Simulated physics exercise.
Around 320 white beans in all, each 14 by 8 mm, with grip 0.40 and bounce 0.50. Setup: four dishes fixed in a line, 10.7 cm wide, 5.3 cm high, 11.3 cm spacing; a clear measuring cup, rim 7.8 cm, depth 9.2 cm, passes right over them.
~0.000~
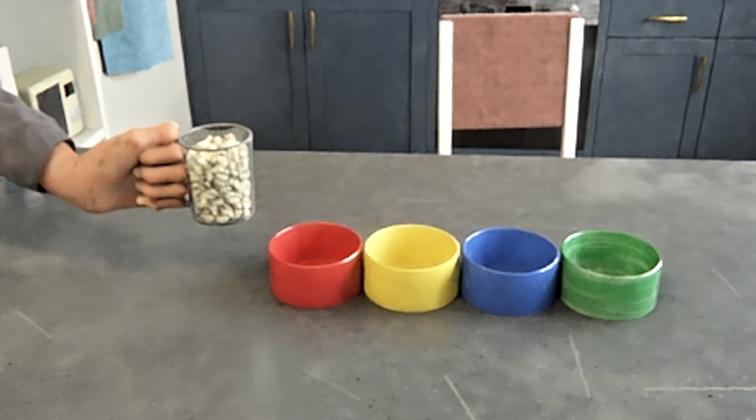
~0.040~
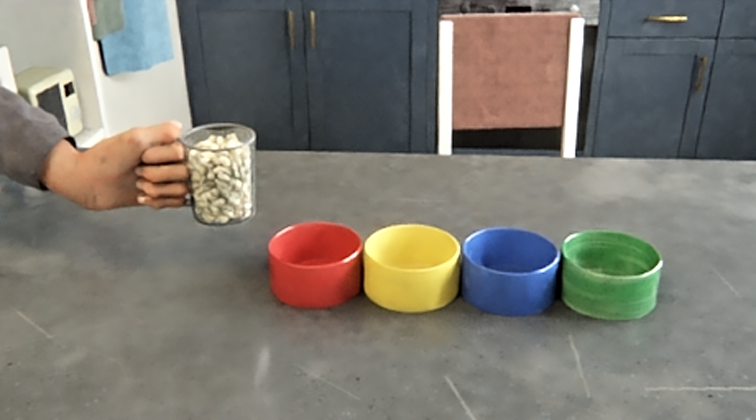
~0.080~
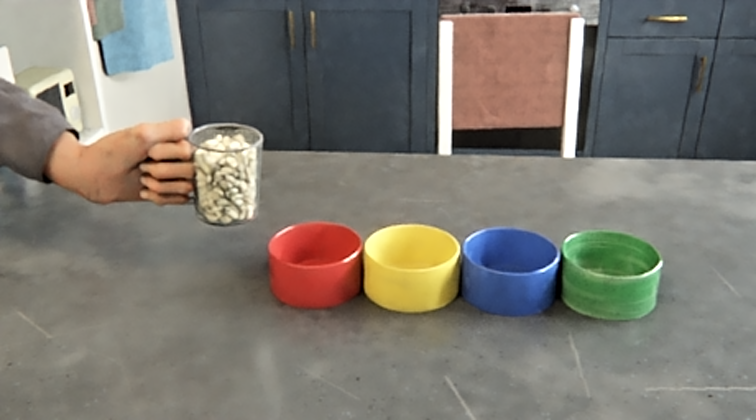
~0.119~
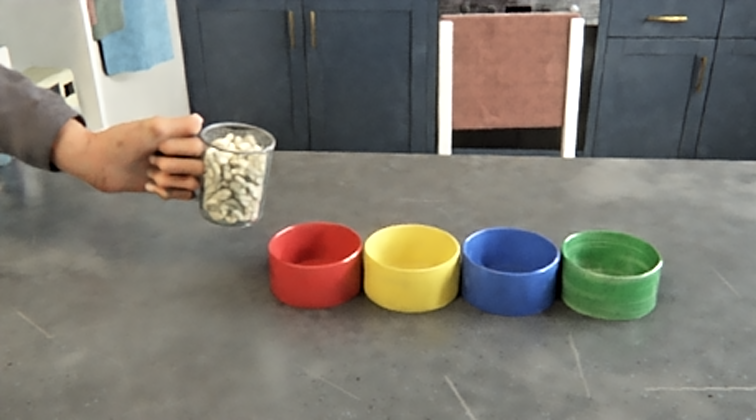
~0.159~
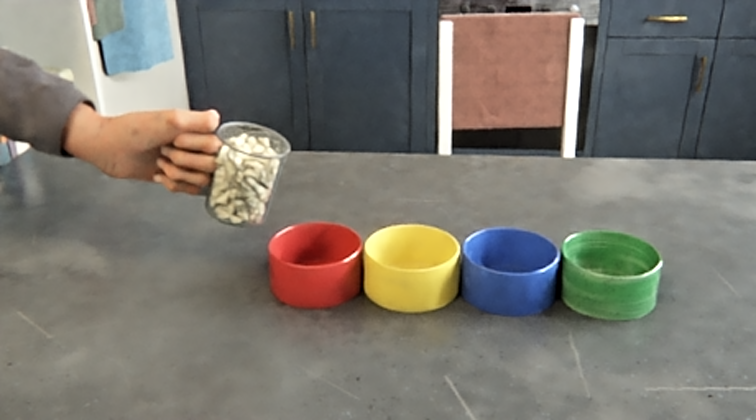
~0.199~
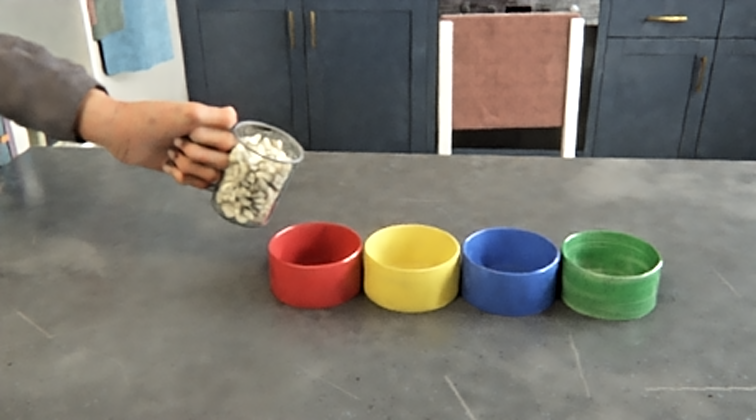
A hand moving a clear cup of white beans slightly right and tilting it beside red, yellow, blue and green dishes.
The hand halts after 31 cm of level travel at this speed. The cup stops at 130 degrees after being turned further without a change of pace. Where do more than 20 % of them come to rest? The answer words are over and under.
Red: Under. Blue: Over. Green: Under. Yellow: Over. Counter: Under.
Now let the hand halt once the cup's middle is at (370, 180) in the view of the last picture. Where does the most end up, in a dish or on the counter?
Yellow.
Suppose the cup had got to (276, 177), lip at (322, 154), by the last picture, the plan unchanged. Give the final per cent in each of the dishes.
The red dish keeps 0, the blue dish 60, the green dish 20 and the yellow dish 0.
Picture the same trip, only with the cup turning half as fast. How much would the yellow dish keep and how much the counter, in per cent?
Then yellow ends at 0 and the counter at 10.
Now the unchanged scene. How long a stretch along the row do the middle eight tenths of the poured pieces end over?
Spread: Around 15 cm.
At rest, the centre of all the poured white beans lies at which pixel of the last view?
I'd put it at about (449, 276).
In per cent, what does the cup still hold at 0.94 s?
I'd put it at roughly 10 per cent.
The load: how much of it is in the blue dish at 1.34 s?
Near 40 per cent so far.
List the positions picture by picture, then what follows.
In the first picture, cup at (220, 175), tilt 0 degrees, lip at (250, 138), moved 0.0 cm; middle of the pieces at (218, 178); red dish at (316, 244); yellow dish at (412, 247); blue dish at (510, 250); green dish at (611, 253).
In the second picture, cup at (221, 175), tilt 1 degrees, lip at (253, 139), moved 0.2 cm; middle of the pieces at (219, 178).
In the third picture, cup at (226, 176), tilt 5 degrees, lip at (260, 141), moved 0.8 cm; middle of the pieces at (224, 178).
In the fourth picture, cup at (234, 176), tilt 11 degrees, lip at (273, 145), moved 1.7 cm; middle of the pieces at (232, 178).
In the fifth picture, cup at (245, 176), tilt 18 degrees, lip at (288, 151), moved 2.9 cm; middle of the pieces at (242, 178).
In the sixth picture, cup at (255, 176), tilt 25 degrees, lip at (302, 157), moved 4.0 cm; middle of the pieces at (252, 178); red dish at (316, 244); yellow dish at (412, 247); blue dish at (510, 250); green dish at (611, 253). The cup turns about 185 degrees a second and travels 29 cm a second.
Then, at 0.64 s, tilt 106 degrees; cup holds 90 %, yellow 10 %.
After 0.94 s, tilt 130 degrees; cup holds 10 %, blue 35 %, yellow 50 %.
After 1.34 s, tilt 130 degrees; cup holds 0 %, blue 40 %, yellow 50 %.
By 2.2 s all is still; red 0 %, blue 40 %, green 0 %, yellow 50 %, counter 10 %.
